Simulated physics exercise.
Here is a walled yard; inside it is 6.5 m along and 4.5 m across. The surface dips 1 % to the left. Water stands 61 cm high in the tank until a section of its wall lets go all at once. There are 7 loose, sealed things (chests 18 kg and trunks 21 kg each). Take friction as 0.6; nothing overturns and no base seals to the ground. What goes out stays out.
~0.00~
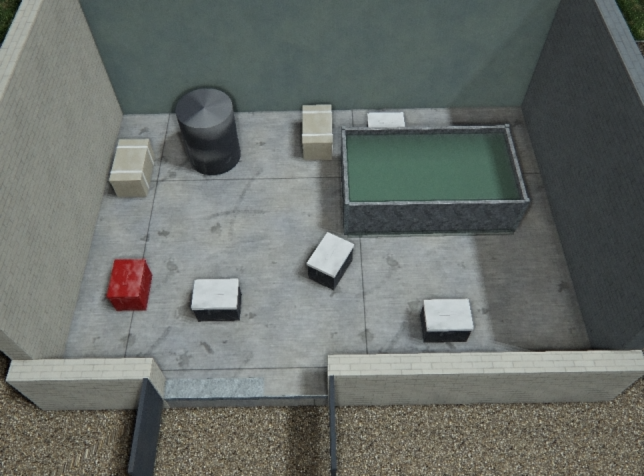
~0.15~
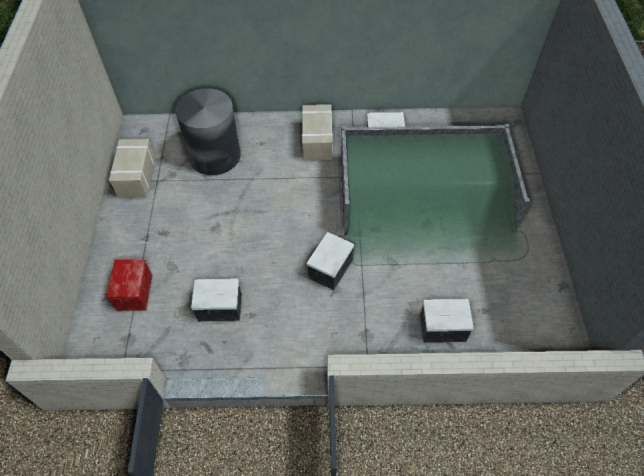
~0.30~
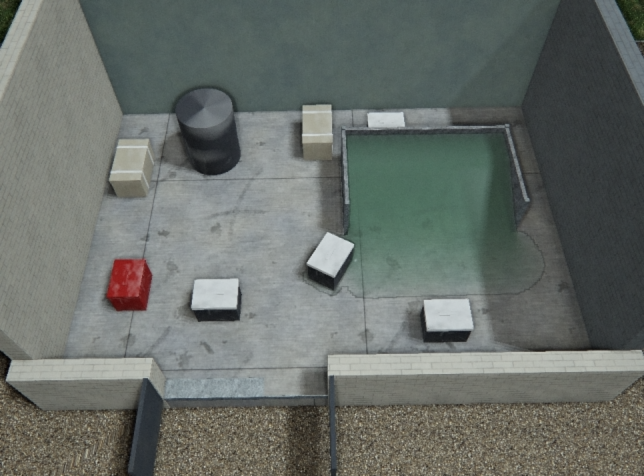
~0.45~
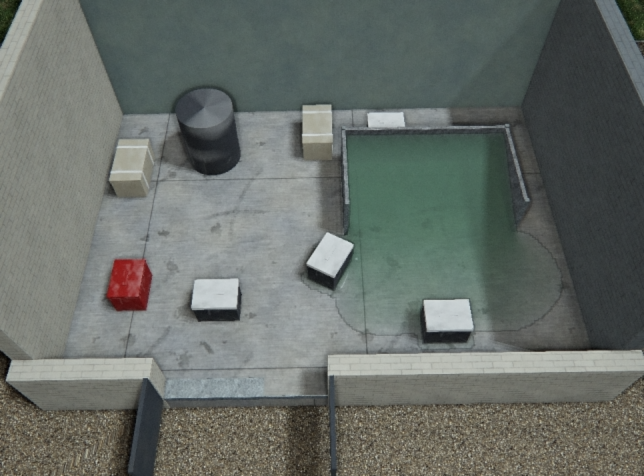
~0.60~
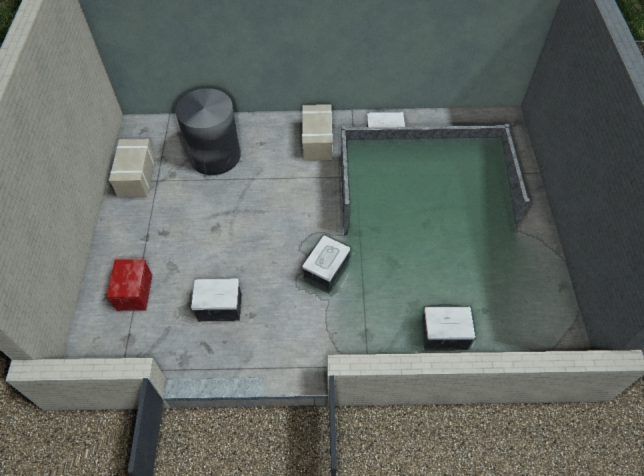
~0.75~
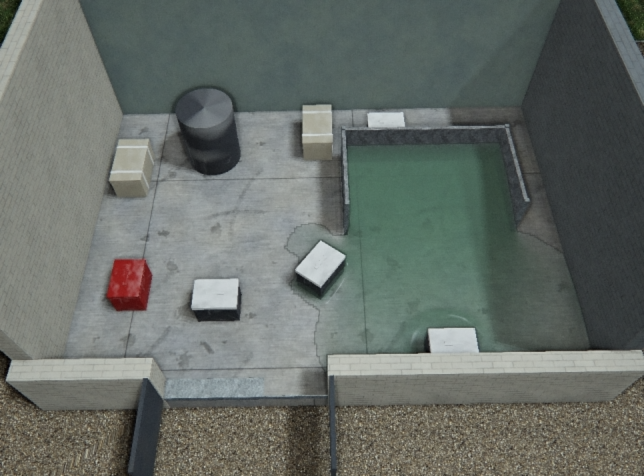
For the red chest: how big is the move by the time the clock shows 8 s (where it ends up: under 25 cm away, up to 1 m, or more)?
Red chest stays put.
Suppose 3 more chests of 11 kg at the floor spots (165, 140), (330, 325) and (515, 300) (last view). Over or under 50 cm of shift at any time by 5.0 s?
In turn: Short of it, over, past it.
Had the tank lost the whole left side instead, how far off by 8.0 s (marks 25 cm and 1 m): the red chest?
In that case the red chest travels far.
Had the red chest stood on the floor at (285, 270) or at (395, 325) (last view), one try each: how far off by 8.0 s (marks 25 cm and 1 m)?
In turn: It is nudged along; it travels far.
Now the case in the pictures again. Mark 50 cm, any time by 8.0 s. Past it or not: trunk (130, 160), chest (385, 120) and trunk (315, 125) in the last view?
In that order: More, less, under.
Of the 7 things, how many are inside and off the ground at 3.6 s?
1 of them.
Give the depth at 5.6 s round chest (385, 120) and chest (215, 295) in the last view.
About 6 and 5 cm.
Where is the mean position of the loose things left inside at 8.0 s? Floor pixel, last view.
At about (249, 218).
After 1.6 s the red chest is near (127, 278), 0.0 m from its start, aground; 0 of 7 are out; 1 afloat.
After 3.6 s the red chest is near (126, 278), 0.0 m from its start, aground; 0 of 7 are out; 1 afloat.
After 5.6 s the red chest is near (126, 278), 0.0 m from its start, aground; 0 of 7 are out; 0 afloat.
After 8.0 s the red chest is near (126, 278), 0.0 m from its start, aground; 0 of 7 are out; 1 afloat.
